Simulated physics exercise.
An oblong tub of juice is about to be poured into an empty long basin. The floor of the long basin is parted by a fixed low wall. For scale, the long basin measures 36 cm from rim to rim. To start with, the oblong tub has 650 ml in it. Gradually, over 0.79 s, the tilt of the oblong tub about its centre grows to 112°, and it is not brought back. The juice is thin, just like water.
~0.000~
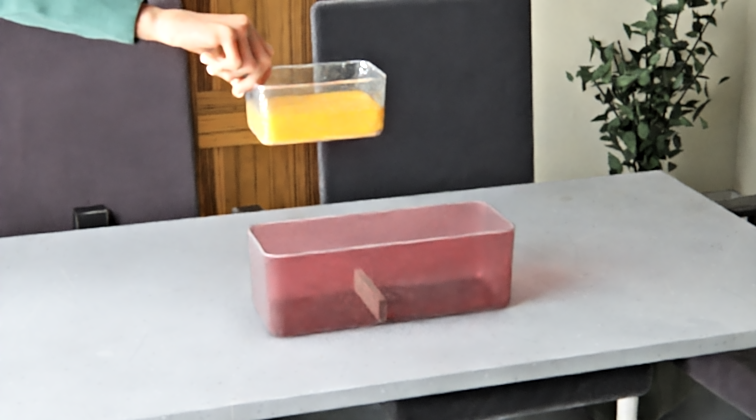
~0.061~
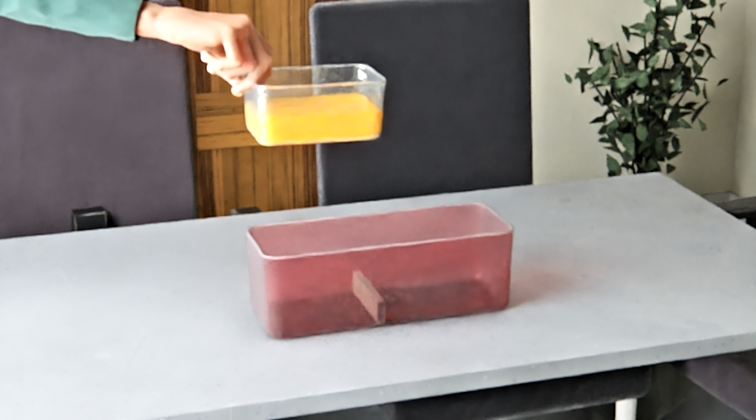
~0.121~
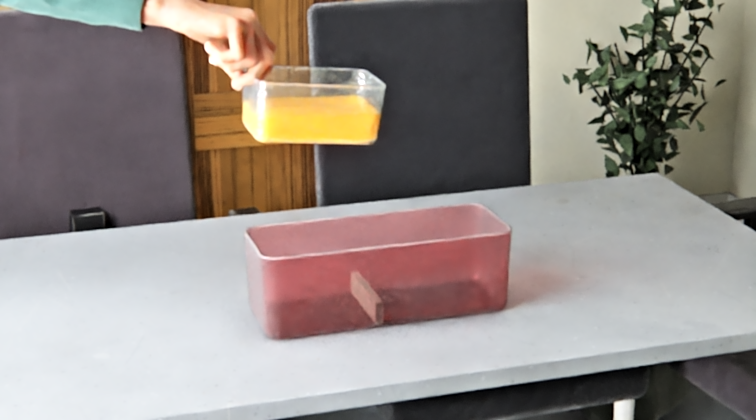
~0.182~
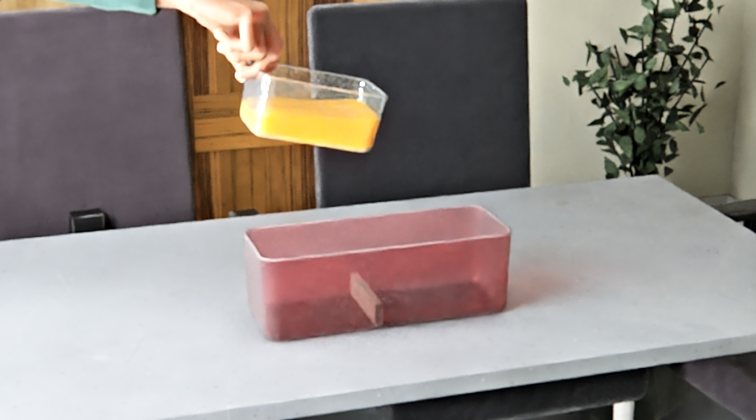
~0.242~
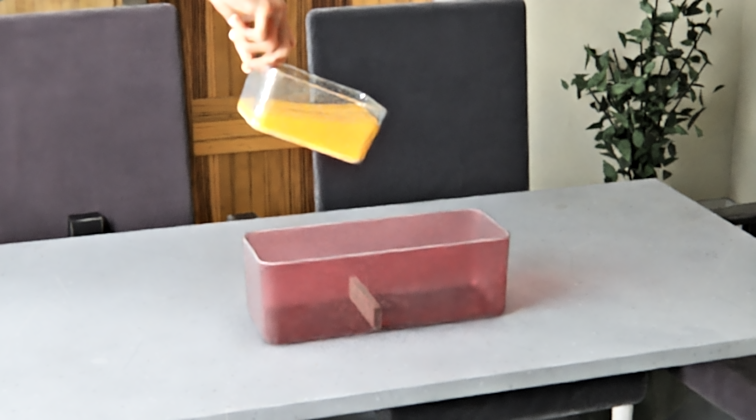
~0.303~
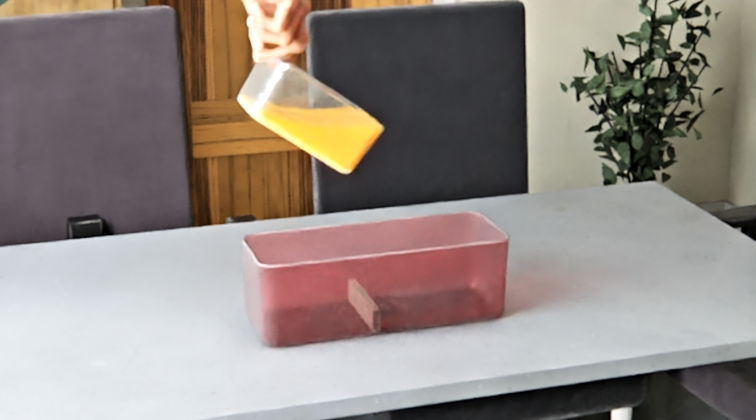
A hand steadily tilts a clear tub of orange juice rightward above a long pink basin.
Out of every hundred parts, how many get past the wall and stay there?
About 71 out of 100.
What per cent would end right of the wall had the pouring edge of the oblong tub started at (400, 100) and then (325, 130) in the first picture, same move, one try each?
Near 80 in a hundred on the first go and near 25 in a hundred on the second.
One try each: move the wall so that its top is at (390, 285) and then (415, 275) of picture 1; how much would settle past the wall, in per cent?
60 in a hundred, followed by 40 in a hundred.
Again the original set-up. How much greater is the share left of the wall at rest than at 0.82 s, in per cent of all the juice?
Some 7 per cent.
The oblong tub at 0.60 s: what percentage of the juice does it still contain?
Close to 18 percent of the liquid remains at that time.
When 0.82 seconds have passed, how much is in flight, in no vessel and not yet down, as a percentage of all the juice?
Roughly 8 %.
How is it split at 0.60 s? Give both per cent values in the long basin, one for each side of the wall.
Left roughly 0, right roughly 32.
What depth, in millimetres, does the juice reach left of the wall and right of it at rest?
Around 8 mm deep on the left, around 20 mm deep on the right.
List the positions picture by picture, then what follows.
Tilt 0°; pouring edge (377, 71); surface from (253, 107) to (373, 97); the long basin's rim runs from (256, 242) to (500, 216); the wall's top is at (370, 285), in the first frame.
Tilt 2°; pouring edge (376, 74); surface from (252, 108) to (372, 99), in the second frame.
Tilt 6°; pouring edge (376, 80); surface from (250, 107) to (370, 102), in the third frame.
Tilt 14°; pouring edge (378, 91); surface from (249, 106) to (370, 105), in the fourth frame.
Tilt 24°; pouring edge (377, 106); surface from (247, 106) to (371, 111), in the fifth frame.
Tilt 36°; pouring edge (375, 122); surface from (246, 103) to (374, 116), in the sixth frame.
By 0.60 s the tilt is 97° and 17 per cent is still to pour, 0 is left of the wall and 32 right of it.
By 0.82 s the tilt is 112° and 4 per cent is still to pour, 16 is left of the wall and 68 right of it.
By 1.04 s the tilt is 112° and 0 per cent is still to pour, 24 is left of the wall and 69 right of it.
By 1.29 s the tilt is 112° and 0 per cent is still to pour, 23 is left of the wall and 71 right of it.
At rest 23 per cent lies left of the wall, 71 right of it and 6 outside.
